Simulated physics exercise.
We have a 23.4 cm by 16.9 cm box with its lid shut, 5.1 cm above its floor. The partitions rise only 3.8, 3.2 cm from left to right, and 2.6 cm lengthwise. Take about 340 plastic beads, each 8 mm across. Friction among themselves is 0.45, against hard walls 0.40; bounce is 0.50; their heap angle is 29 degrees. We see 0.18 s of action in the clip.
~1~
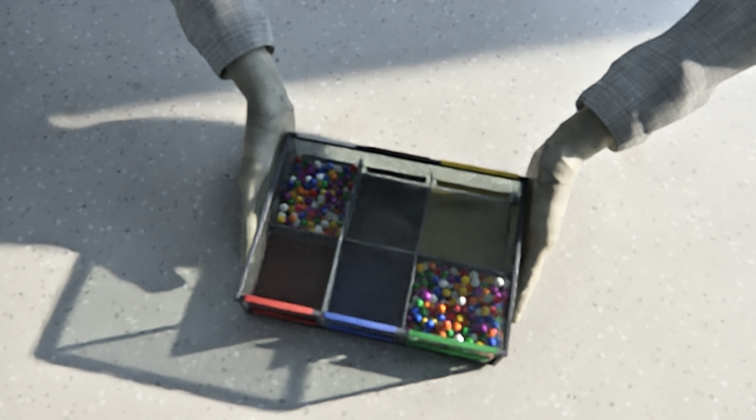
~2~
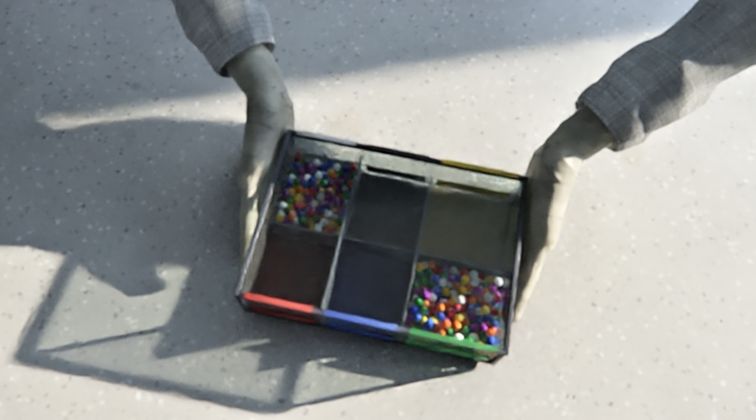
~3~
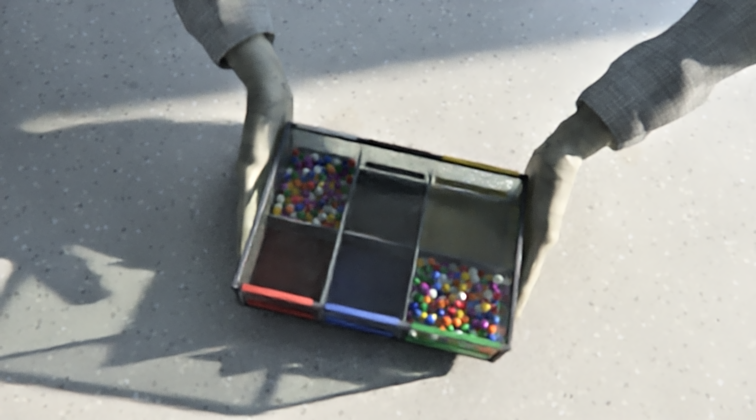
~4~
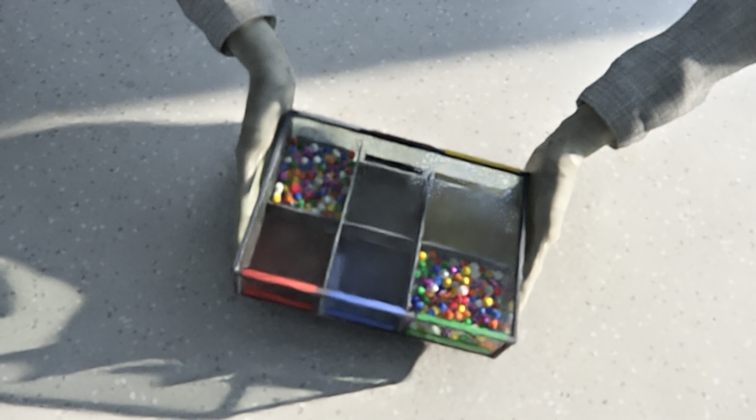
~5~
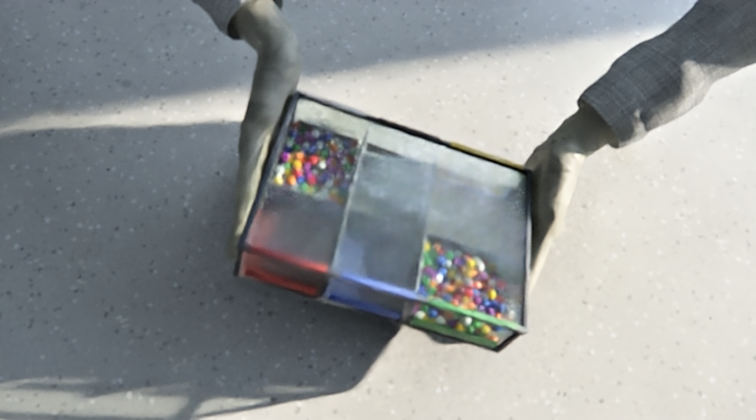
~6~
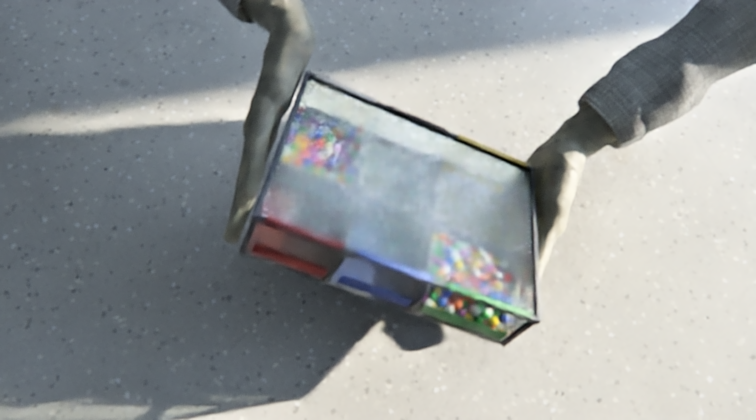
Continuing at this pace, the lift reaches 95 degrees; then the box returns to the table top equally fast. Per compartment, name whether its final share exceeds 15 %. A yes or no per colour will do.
Red: No. Blue: No. Green: Yes. Yellow: Yes. White: Yes. Black: No.
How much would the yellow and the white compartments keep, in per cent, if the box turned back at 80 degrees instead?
Yellow: 25, white: 45 (per cent).
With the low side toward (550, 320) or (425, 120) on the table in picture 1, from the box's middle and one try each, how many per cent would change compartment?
20 and 50 %.
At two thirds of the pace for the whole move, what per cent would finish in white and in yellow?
White 45 %; yellow 35 %.
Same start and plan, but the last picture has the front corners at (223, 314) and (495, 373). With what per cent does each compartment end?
So it works out as red at 30 percent, blue at 10 percent, green at 55 percent, yellow at 0 percent, white at 5 percent and black at 0 percent.
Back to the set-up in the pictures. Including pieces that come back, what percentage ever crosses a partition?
I'd put it at some 35 percent of the pieces.
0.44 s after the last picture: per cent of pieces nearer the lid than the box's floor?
Close to 70 in a hundred.
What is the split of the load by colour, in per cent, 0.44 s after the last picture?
You'd see red at 0, blue at 0, green at 40, yellow at 15, white at 45 and black at 0 per cent.
Then, 0.44 s after the last picture, tilt 94 degrees; green 40 %, yellow 15 %, white 45 %.
Then, 0.74 s after the last picture, tilt 38 degrees; green 20 %, yellow 30 %, white 45 %.
Then, 1.14 s after the last picture, tilt 0 degrees; green 20 %, yellow 30 %, white 45 %.
In the end, red 0 %, blue 0 %, green 20 %, yellow 30 %, white 45 %, black 0 %.
